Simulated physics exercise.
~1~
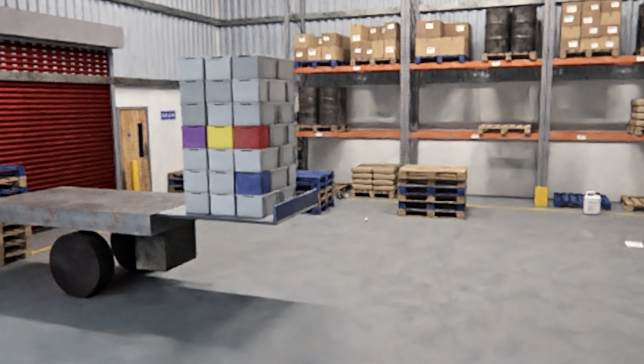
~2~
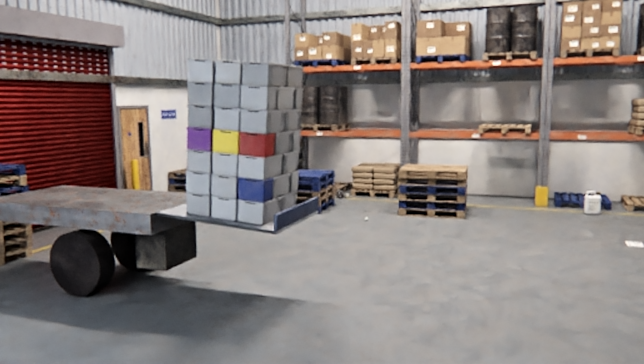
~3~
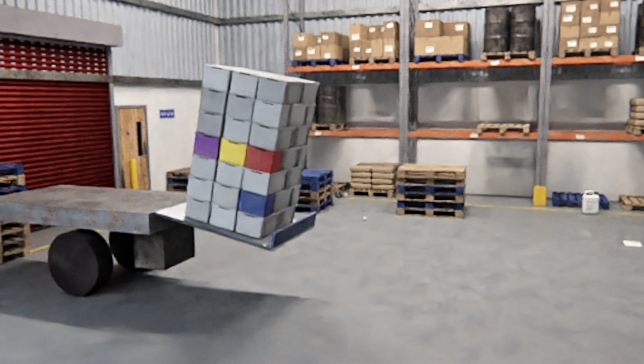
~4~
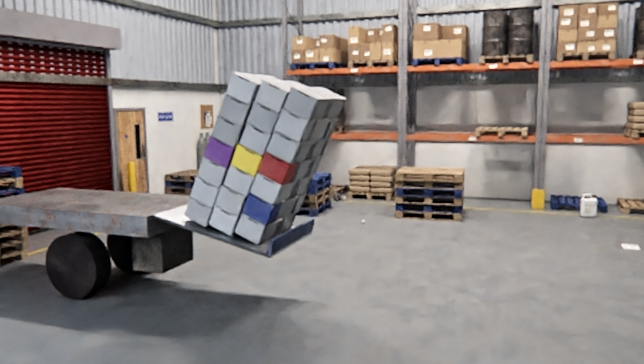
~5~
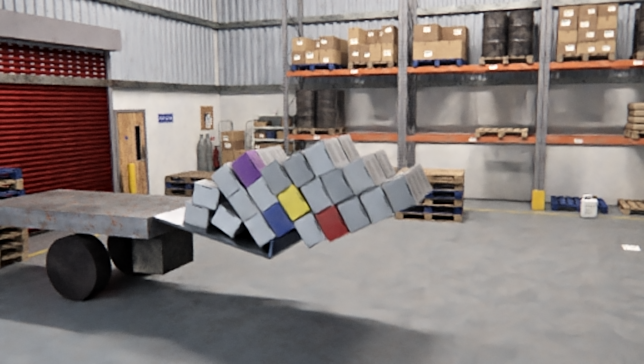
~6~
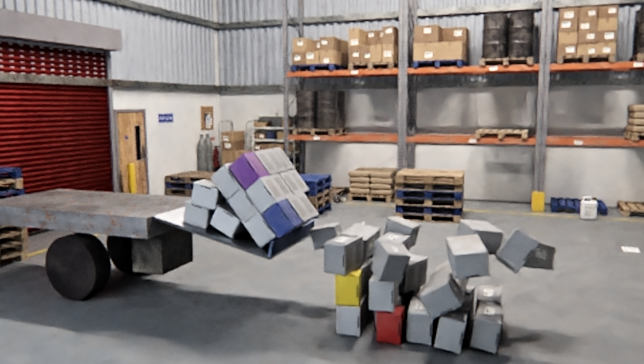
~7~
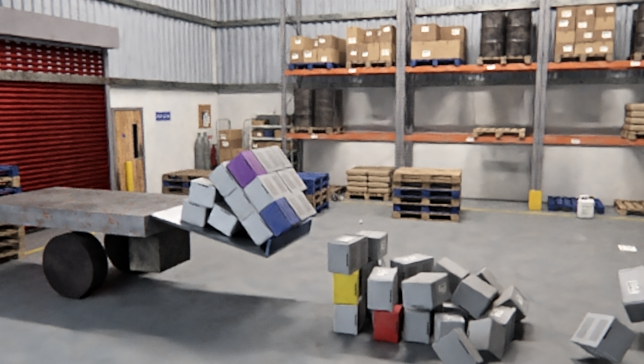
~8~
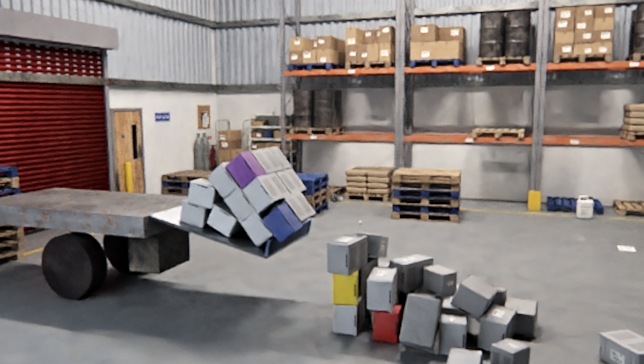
In a warehouse with a red shutter at left and loaded racks behind, a slightly swaying view from the side shows a tall stack of lidded totes on a flap at the end of a flat-bed. Most are grey, with purple, yellow, red and blue ones among them. The flap's outer edge sinks, and the stack leans right, then topples over the edge. Many totes, including the yellow and red, drop and scatter across the floor. A tilted heap stays on the flap with the purple tote, while the blue one slips slightly lower at the outer edge.
